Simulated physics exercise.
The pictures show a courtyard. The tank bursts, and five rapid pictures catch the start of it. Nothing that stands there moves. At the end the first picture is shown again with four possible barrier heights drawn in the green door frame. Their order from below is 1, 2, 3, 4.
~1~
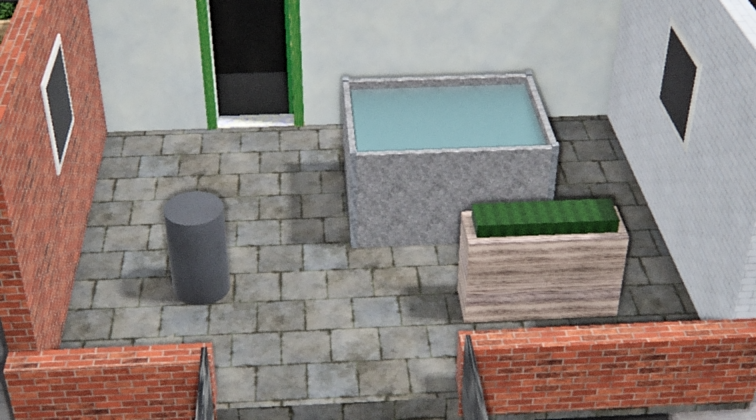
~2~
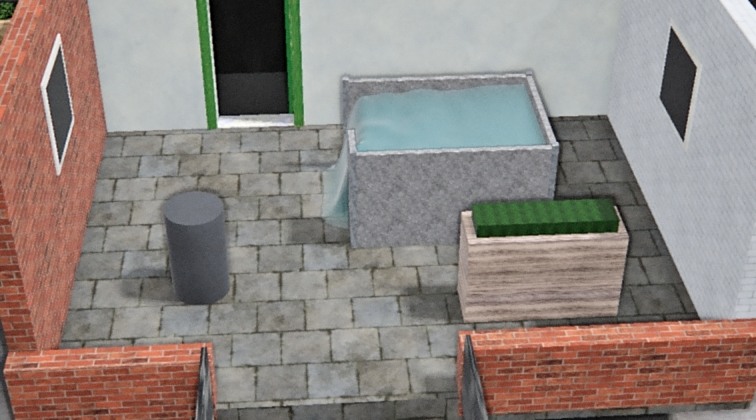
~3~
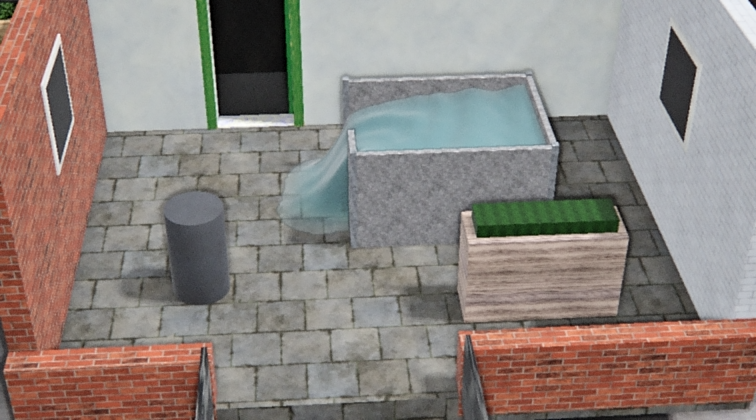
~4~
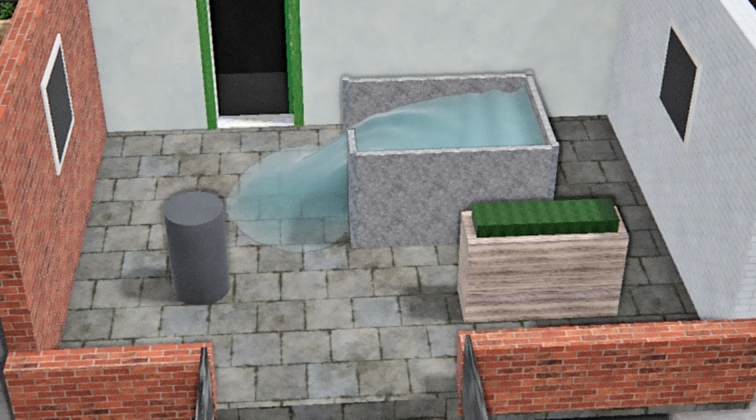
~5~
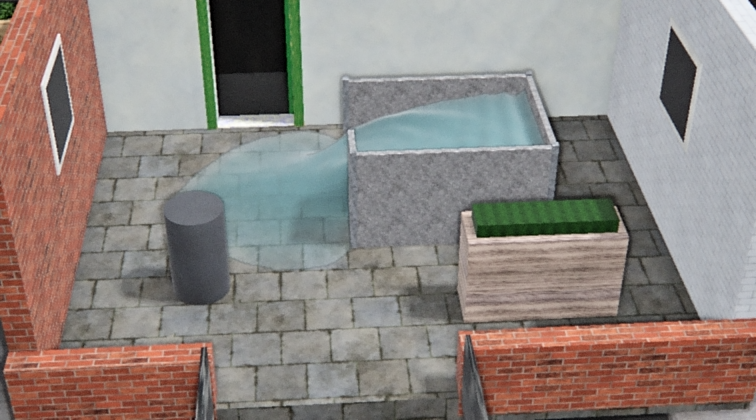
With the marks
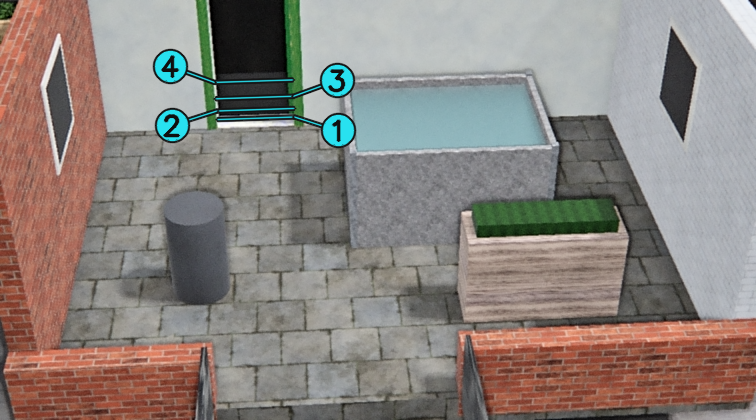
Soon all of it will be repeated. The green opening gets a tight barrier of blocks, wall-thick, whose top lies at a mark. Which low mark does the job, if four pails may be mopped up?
The answer is height 2.
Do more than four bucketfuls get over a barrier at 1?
Yes, that goes wrong.
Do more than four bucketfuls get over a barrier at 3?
No.
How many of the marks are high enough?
Three of the four.
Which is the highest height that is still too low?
The answer is 1.
In cyan, 1 at (256, 118); 2 at (255, 109); 3 at (254, 97); 4 at (253, 81); from the bottom up 1, 2, 3, 4.
Choosing 1, some 20 bucketfuls get in.
Choosing 2, a bucket or two gets in.
Choosing 3, nothing gets over.
Choosing 4, nothing gets over.
